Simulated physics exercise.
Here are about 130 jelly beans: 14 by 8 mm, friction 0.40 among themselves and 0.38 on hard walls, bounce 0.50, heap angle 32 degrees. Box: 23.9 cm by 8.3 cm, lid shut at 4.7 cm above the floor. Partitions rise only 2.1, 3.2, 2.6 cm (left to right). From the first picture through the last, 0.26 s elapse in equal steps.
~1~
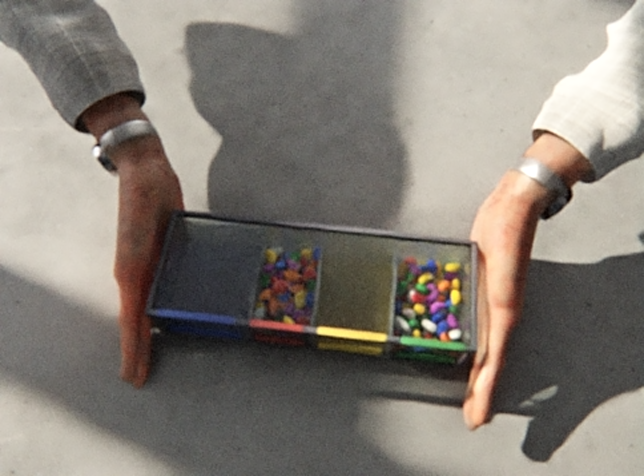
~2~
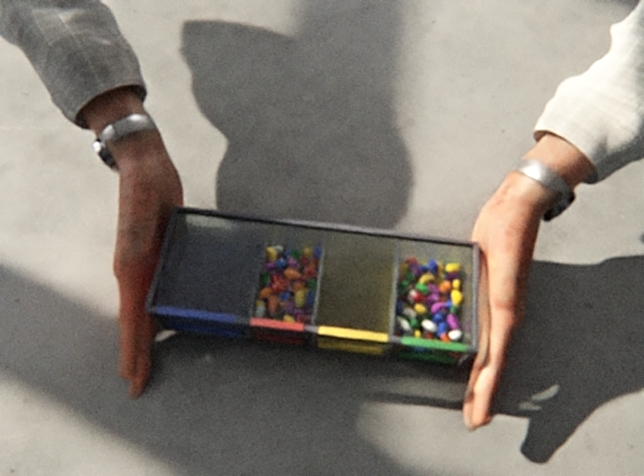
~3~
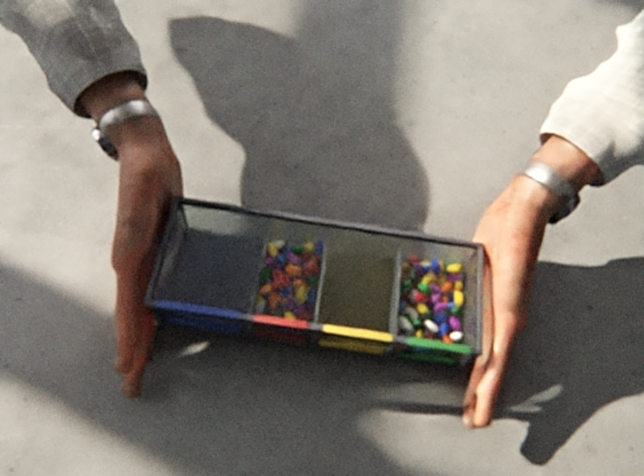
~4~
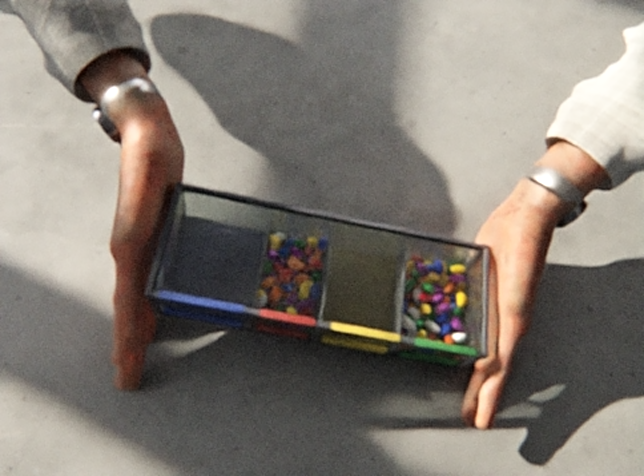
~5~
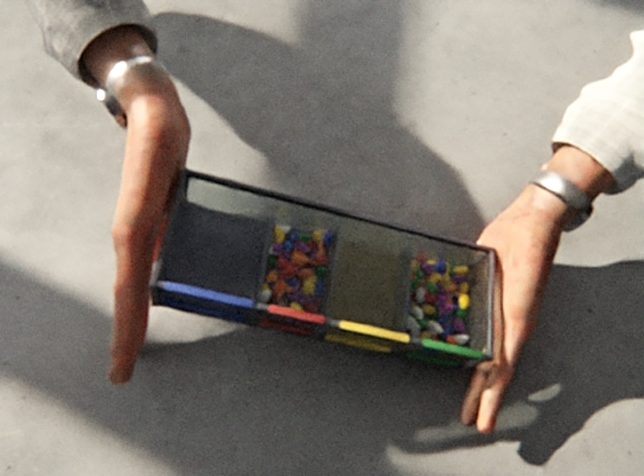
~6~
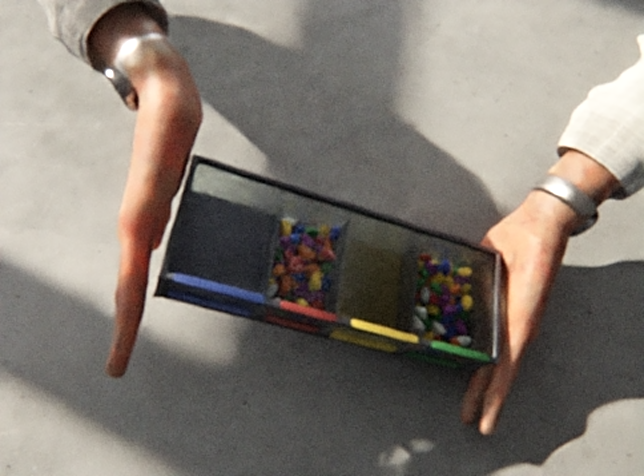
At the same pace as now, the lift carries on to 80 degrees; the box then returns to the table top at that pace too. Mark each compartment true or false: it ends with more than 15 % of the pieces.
Red: True, blue: False, green: True, yellow: False.
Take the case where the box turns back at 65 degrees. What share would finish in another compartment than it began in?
0 %.
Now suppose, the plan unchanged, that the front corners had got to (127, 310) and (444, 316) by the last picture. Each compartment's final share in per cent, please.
In the end red holds 30 %, blue holds 25 %, green holds 20 % and yellow holds 25 %.
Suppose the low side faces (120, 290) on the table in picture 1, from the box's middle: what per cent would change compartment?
55 %.
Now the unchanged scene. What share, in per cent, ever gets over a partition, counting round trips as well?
The share is close to 10 percent.
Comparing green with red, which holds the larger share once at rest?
Result: Green has more.
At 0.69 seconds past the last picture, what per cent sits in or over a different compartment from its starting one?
At that time I'd say around 0 per cent.
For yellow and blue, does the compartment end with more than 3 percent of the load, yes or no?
For yellow, it does; for blue, it does not.
Then, 0.69 s after the last picture, tilt 79 degrees; red 40 %, green 60 %.
Then, 1.16 s after the last picture, tilt 33 degrees; red 30 %, green 60 %, yellow 5 %.
Then, 1.69 s after the last picture, tilt 0 degrees; red 30 %, green 60 %, yellow 5 %.
In the end, red 30 %, blue 0 %, green 60 %, yellow 5 %.
